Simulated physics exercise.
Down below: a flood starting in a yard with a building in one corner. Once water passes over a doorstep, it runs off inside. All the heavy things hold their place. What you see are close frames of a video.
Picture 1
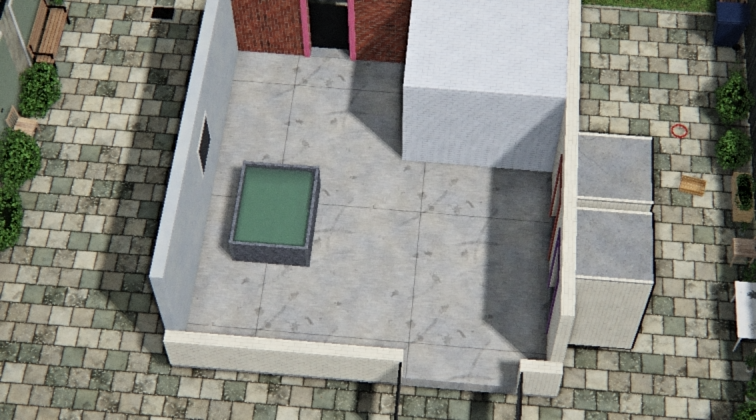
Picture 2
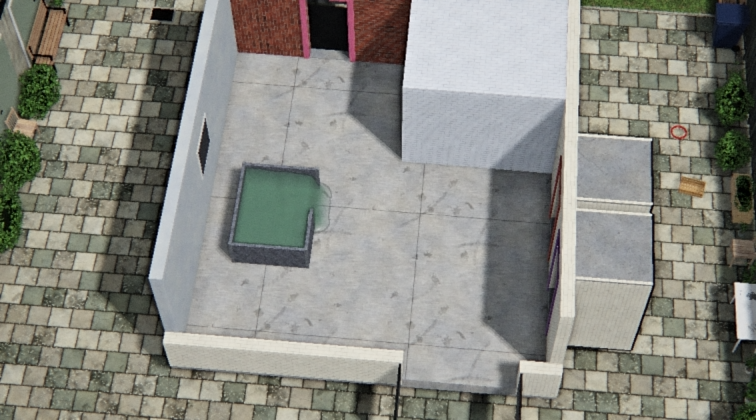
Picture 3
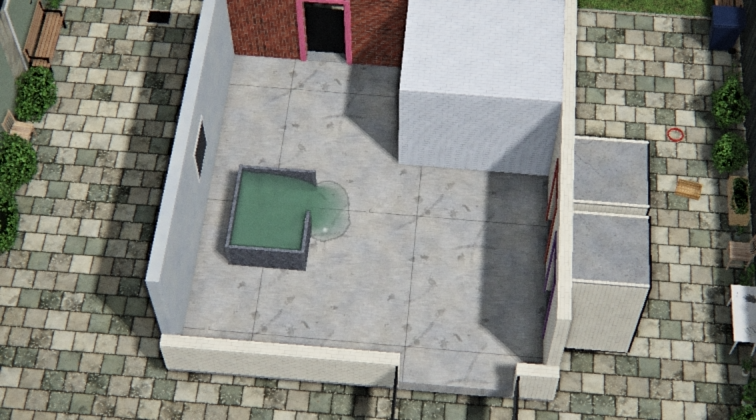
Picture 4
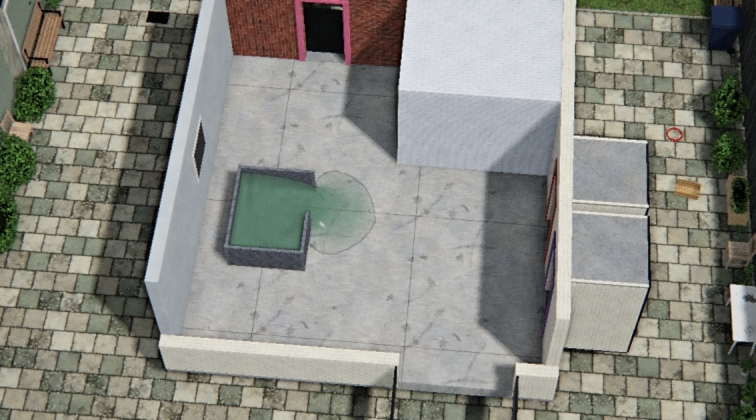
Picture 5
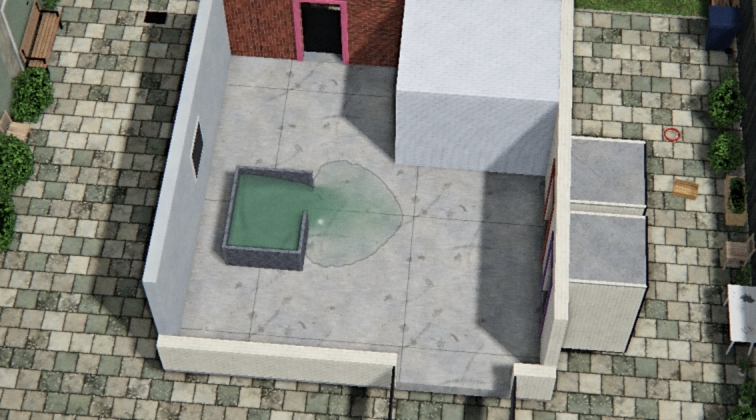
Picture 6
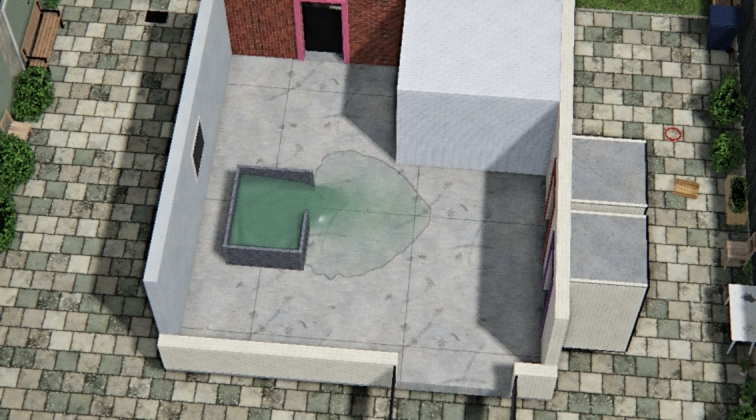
In this clip, a square tank of green water sits still in a walled yard, then a gap opens in its right side and water pours out, spreading rightward across the grey paving in a widening, rounded sheet.
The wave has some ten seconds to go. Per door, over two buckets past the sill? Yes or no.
Red door yes, purple door no, pink door no.
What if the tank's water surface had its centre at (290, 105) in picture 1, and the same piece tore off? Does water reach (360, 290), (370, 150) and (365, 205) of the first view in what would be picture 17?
I'd say still dry for the first, swamped for the second and swamped for the third.
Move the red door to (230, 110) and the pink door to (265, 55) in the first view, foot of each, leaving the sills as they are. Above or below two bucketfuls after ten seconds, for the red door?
Red: Comes in low.
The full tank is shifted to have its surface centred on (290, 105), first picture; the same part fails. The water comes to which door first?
I'd go with the pink one.
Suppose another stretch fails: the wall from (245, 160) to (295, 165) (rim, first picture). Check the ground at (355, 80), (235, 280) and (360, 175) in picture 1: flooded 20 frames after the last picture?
Soaked, untouched, untouched.
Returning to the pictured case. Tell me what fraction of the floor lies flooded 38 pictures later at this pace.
The answer is around 55 per cent.
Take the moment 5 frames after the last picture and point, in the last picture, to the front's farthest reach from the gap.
My guess is roughly (527, 206).
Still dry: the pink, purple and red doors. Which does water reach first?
That would be the red one.
A moment on, water covers 30 % of the floor; the red door not reached, the purple door not reached, the pink door not reached.
Next, water covers 40 % of the floor; the red door under two buckets in, the purple door not reached, the pink door not reached.
Then, water covers 45 % of the floor; the red door over two buckets in, the purple door wet at the sill, nothing in, the pink door wet at the sill, nothing in.
Later, water covers 55 % of the floor; the red door over two buckets in, the purple door under two buckets in, the pink door wet at the sill, nothing in.
In the end, water covers 75 % of the floor; the red door far over two buckets in, the purple door under two buckets in, the pink door wet at the sill, nothing in.
